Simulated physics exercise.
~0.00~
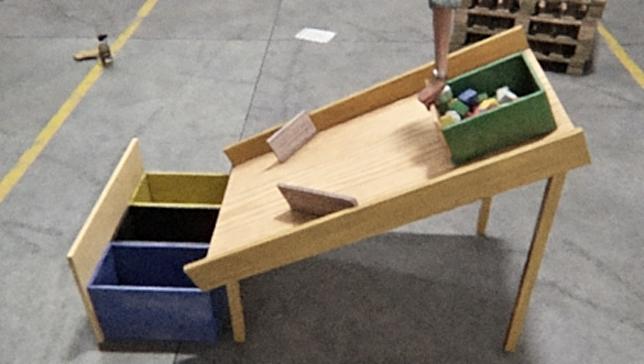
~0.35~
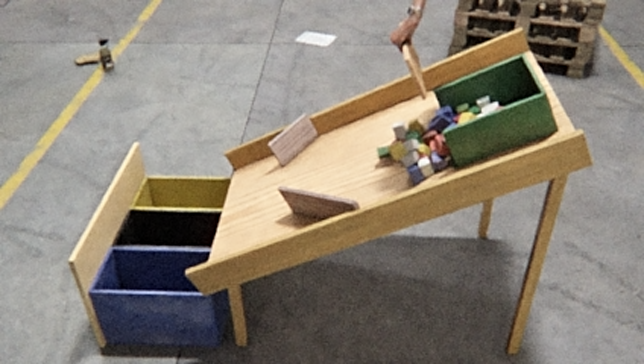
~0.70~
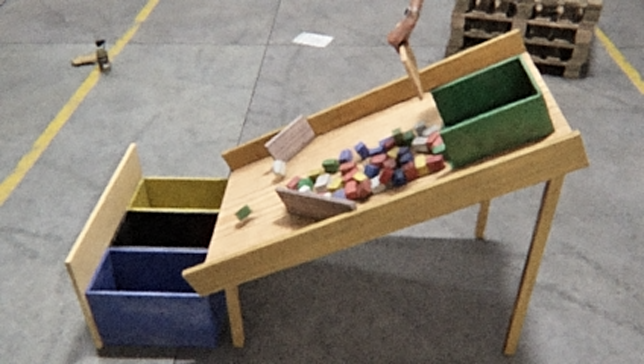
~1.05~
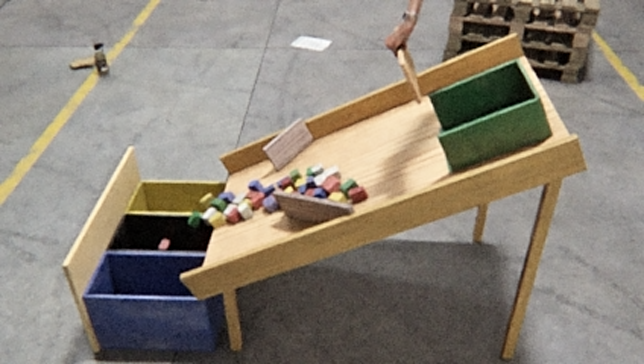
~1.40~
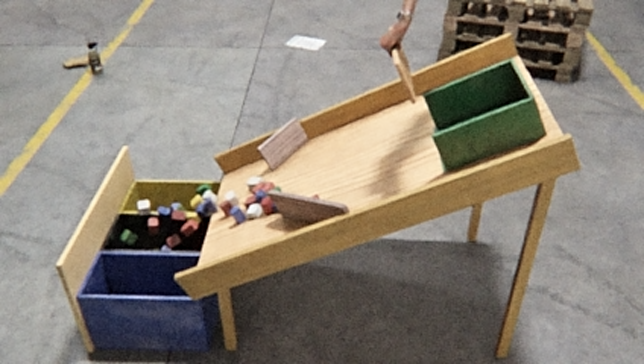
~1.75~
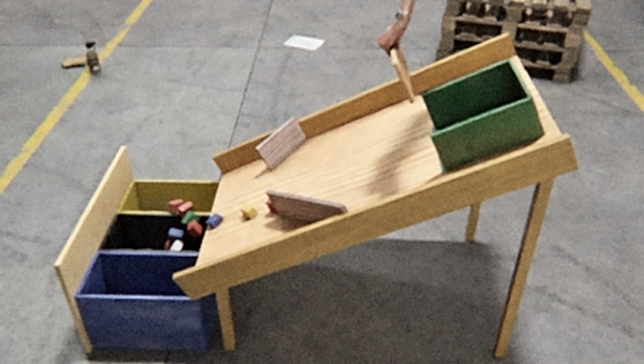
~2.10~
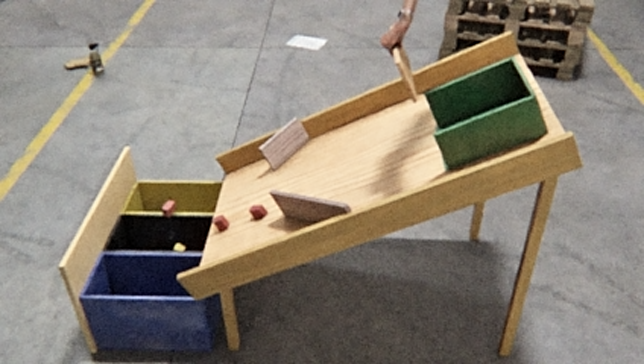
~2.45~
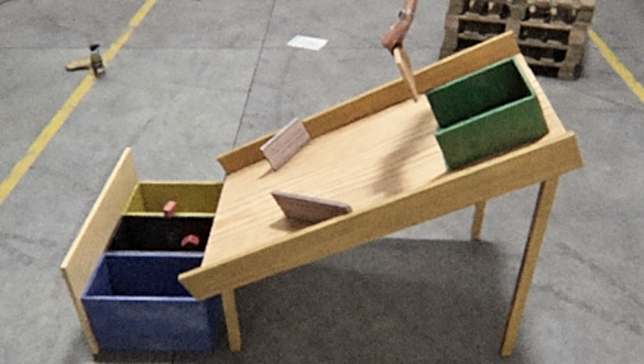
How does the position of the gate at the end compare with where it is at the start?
At the start the gate is down at the lower side of the green pen, holding the bricks in. At the end it is held up in the hand, higher and further left, clear of the pen.
